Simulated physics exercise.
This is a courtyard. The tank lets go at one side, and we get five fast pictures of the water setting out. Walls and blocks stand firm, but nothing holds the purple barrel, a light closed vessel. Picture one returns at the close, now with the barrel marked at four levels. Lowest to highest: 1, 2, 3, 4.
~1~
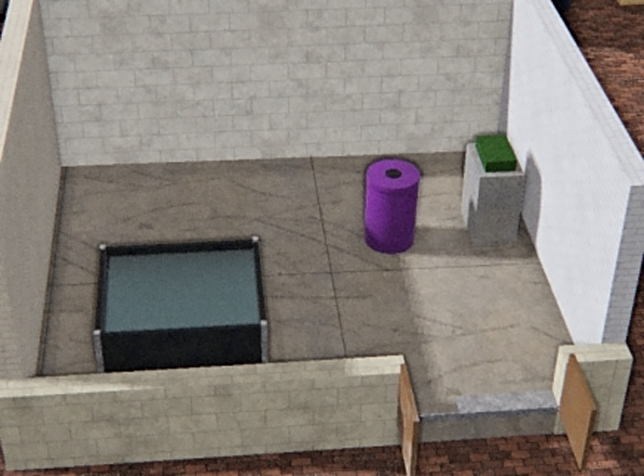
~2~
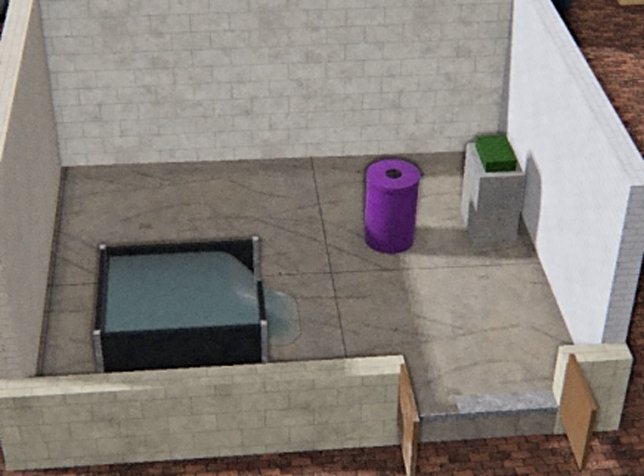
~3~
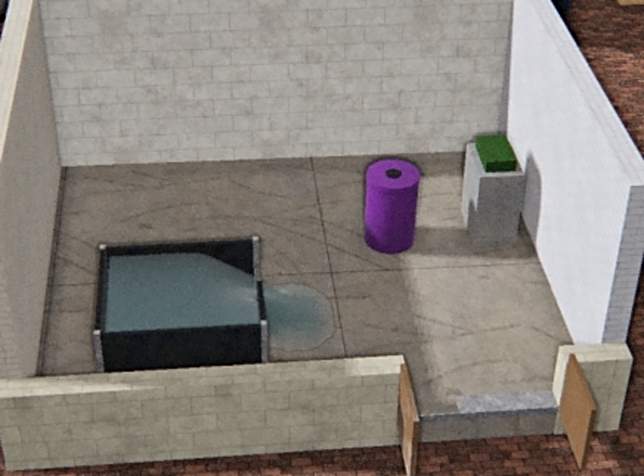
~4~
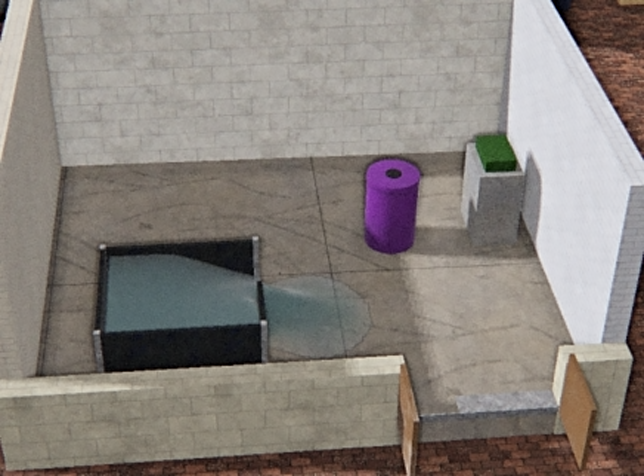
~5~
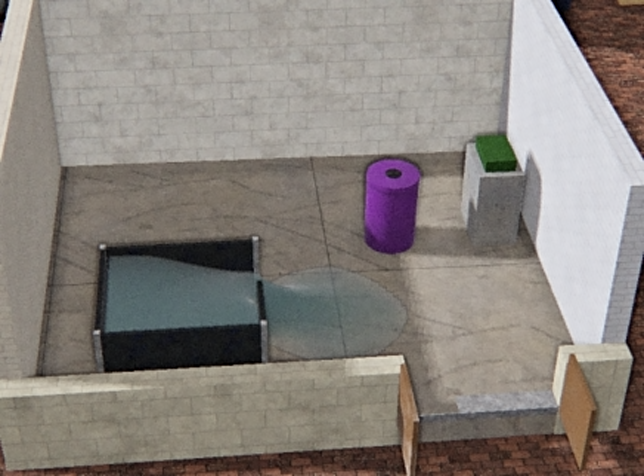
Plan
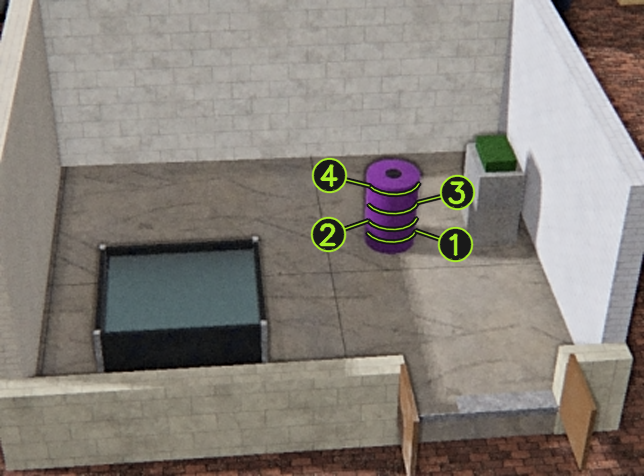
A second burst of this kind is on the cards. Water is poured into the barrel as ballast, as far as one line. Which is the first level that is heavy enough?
Level 1 just does it.
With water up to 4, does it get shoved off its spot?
No.
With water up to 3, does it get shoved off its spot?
No.
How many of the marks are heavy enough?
All of the four.
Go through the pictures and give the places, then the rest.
The first frame shows lid of the purple barrel at (393, 174); tank full, its middle at (181, 292); open gate at (481, 355).
In the second frame, 1 % of the ground wet, in view closest to the barrel at (286, 300).
In the third frame, 3 % of the ground wet, in view closest to the barrel at (316, 296).
In the fourth frame, 5 % of the ground wet, in view closest to the barrel at (339, 287).
The fifth frame shows lid of the purple barrel at (393, 174); 8 % of the ground wet, in view closest to the barrel at (361, 279).
On the marked copy, 1 at (394, 242); 2 at (394, 229); 3 at (395, 213); 4 at (396, 194); from the bottom up 1, 2, 3, 4.
Choosing 1, it shifts by a finger or two and stays.
Choosing 2, it does not move.
Choosing 3, it does not move.
Choosing 4, it does not move.
